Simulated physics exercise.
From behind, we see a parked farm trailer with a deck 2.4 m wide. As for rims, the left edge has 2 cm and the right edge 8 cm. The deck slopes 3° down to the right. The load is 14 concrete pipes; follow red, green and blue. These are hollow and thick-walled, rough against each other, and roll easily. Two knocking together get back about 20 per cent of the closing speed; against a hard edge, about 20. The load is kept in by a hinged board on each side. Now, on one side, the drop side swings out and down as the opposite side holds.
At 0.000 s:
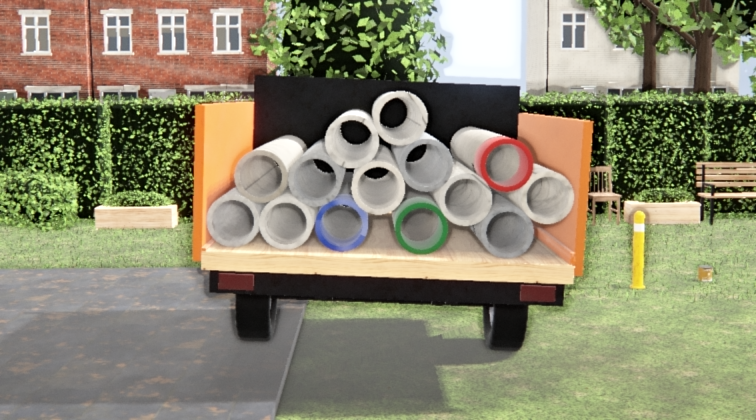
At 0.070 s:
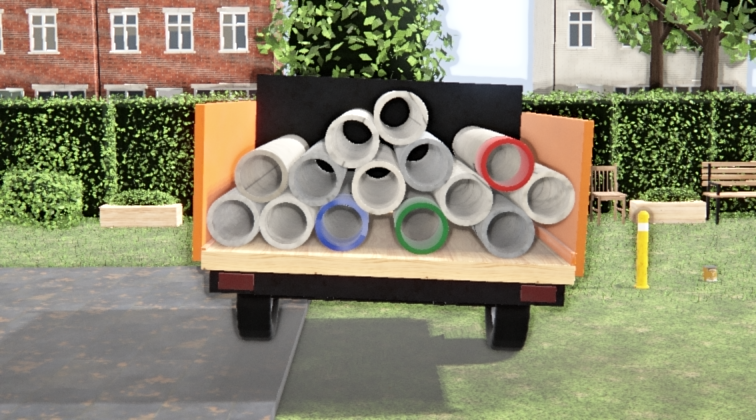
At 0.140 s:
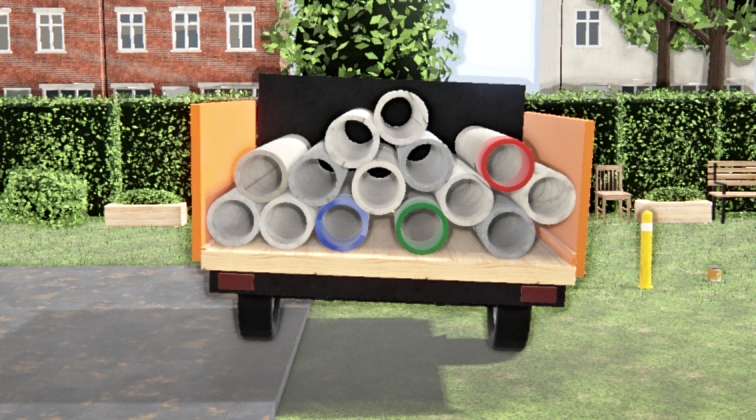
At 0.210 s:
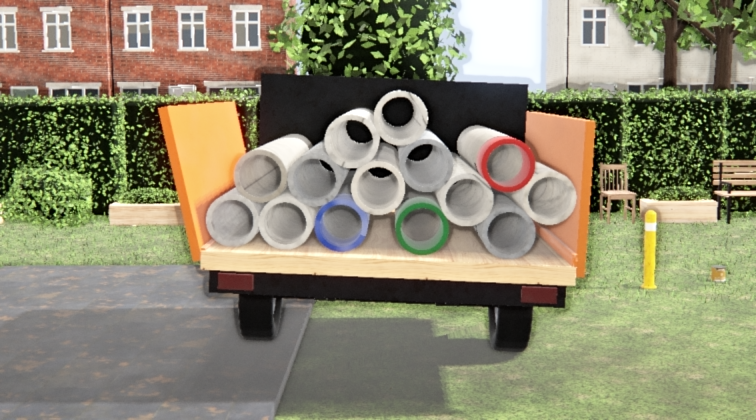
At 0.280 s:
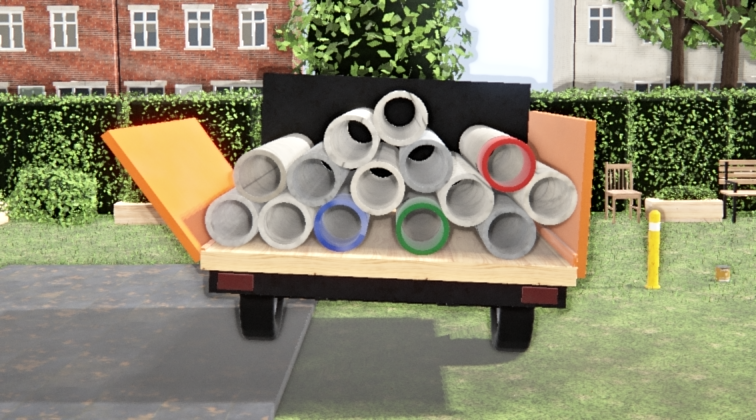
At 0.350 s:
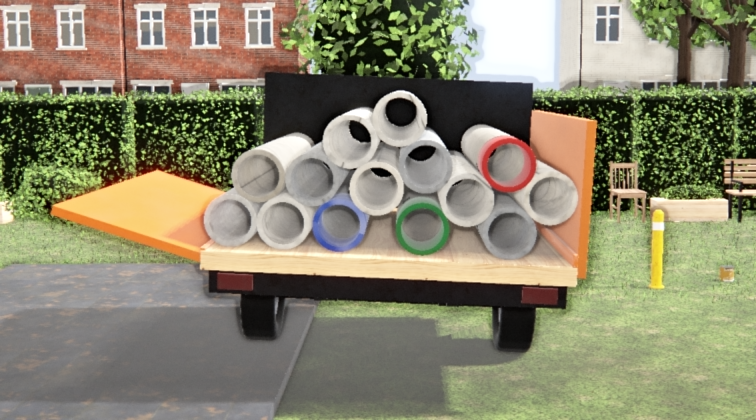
The clip opens on the back of a parked trailer stacked with grey concrete pipes, three of them rimmed in red, green and blue, between two upright orange side boards. The left board then swings outward and down until it is nearly flat, while the pipes stay in place.
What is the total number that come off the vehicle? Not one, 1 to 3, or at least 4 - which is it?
It comes to not one.
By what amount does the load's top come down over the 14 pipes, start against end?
Drop: Approx. 5 centimetres.
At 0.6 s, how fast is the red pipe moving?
I'd put it near 0.0 m/s.
Then, 0.6 s in, red is up on others, 45 cm from the right edge; green is on the deck, 95 cm from the right edge; blue is on the deck, 80 cm from the left edge, rolling left; 0 gone from the deck.
Then, 0.7 s in, still the same for red, green, blue; 0 gone from the deck.
Then, 0.9 s in, still the same for red, green, blue; 0 gone from the deck.
In the end (1.1 s), red is up on others, 45 cm from the right edge; green is on the deck, 95 cm from the right edge; blue is on the deck, 80 cm from the left edge; 0 gone from the deck.
